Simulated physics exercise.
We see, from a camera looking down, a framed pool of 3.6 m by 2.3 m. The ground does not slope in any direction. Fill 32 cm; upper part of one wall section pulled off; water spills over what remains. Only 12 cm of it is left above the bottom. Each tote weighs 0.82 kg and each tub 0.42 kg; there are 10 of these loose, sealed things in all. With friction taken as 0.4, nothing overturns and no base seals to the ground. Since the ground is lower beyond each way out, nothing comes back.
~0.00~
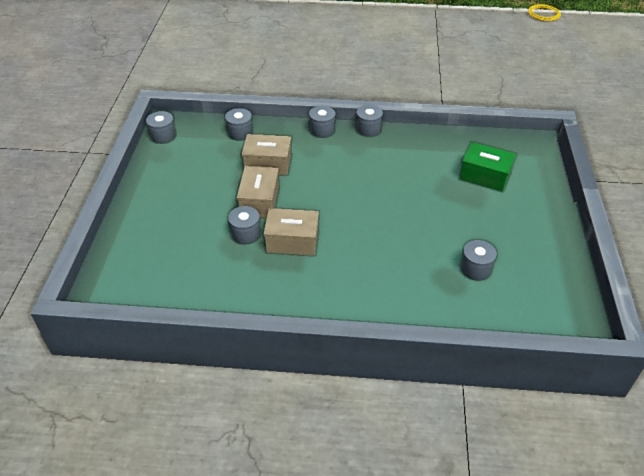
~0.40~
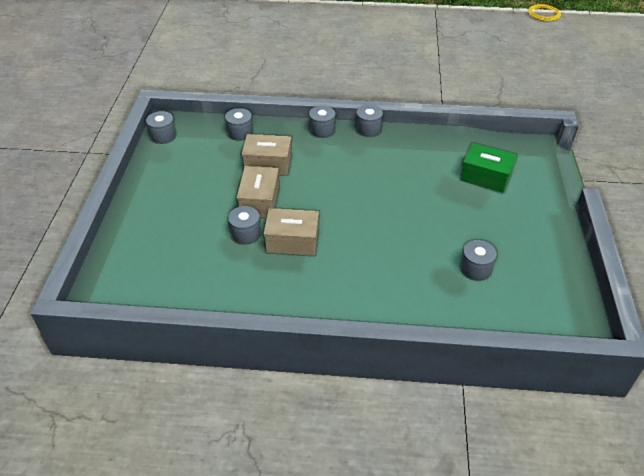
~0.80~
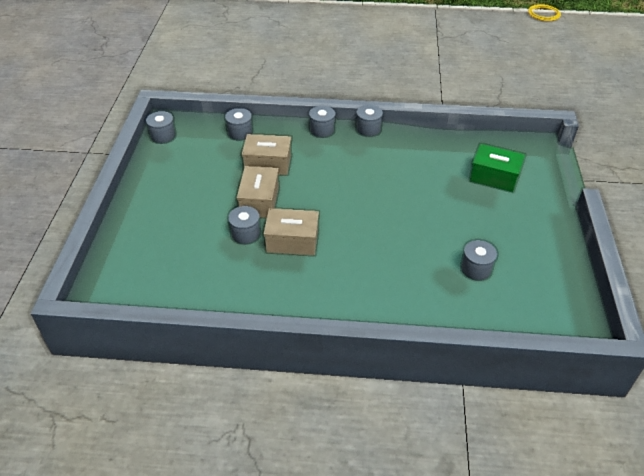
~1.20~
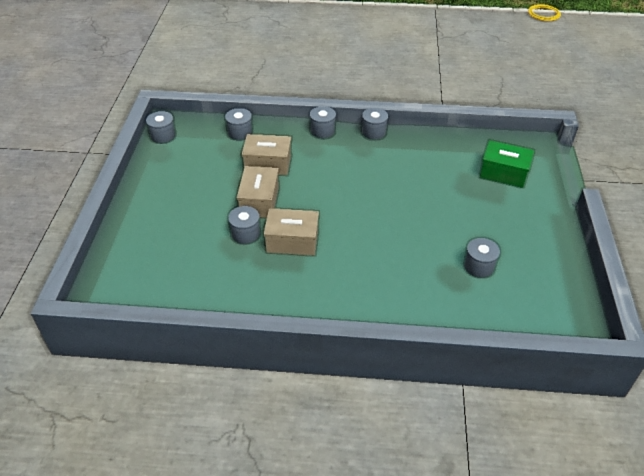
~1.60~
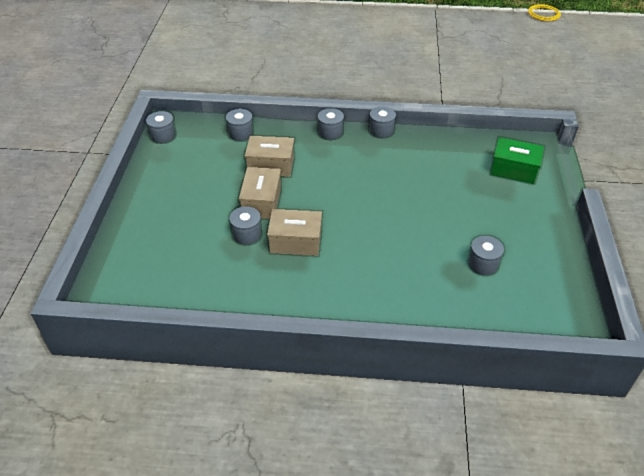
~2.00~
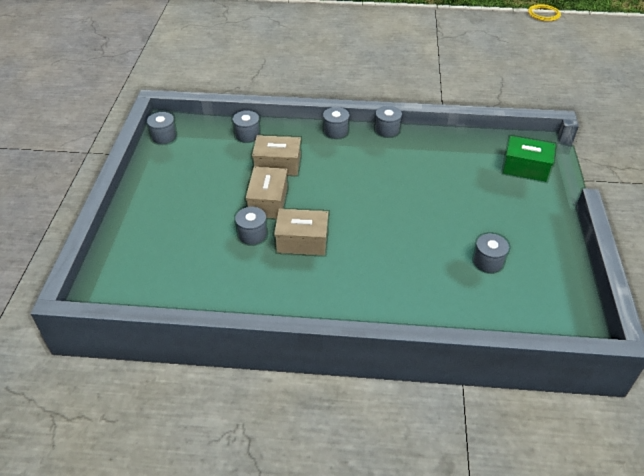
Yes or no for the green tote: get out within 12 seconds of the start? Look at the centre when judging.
The green tote makes it out.
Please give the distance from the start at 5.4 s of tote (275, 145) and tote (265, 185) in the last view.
Log: Item 1 = 20 cm; item 2 = 20 cm.
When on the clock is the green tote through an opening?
It should be at around 3.0 seconds.
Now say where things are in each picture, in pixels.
In the first picture, the green tote at (489, 157) floats; about 2640 L in view; 0 of 10 have shifted.
In the second picture, the green tote at (490, 158), afloat; 32 cm deep round most things; 0 of 10 have shifted.
In the third picture, the green tote at (499, 159) floats, 9 cm from its start; 32 cm deep round most things; 1 of 10 have shifted.
In the fourth picture, the green tote at (509, 155) floats, 18 cm from its start; 32 cm deep round most things; 1 of 10 have shifted.
In the fifth picture, the green tote at (519, 151), afloat, 28 cm from its start; about 2530 L in view; 4 of 10 have shifted.
In the sixth picture, the green tote at (531, 149), afloat, 38 cm from its start; 30 cm deep round most things; 8 of 10 have shifted.
After 2.8 s the green tote is near (558, 149), 0.6 m from its start, afloat; 0 of 10 are out; 10 afloat.
After 5.4 s the green tote has gone out; 1 of 10 are out; 9 afloat.
After 8.0 s the green tote has gone out; 1 of 10 are out; 9 afloat.
After 12.0 s the green tote has gone out; 1 of 10 are out; 9 afloat.
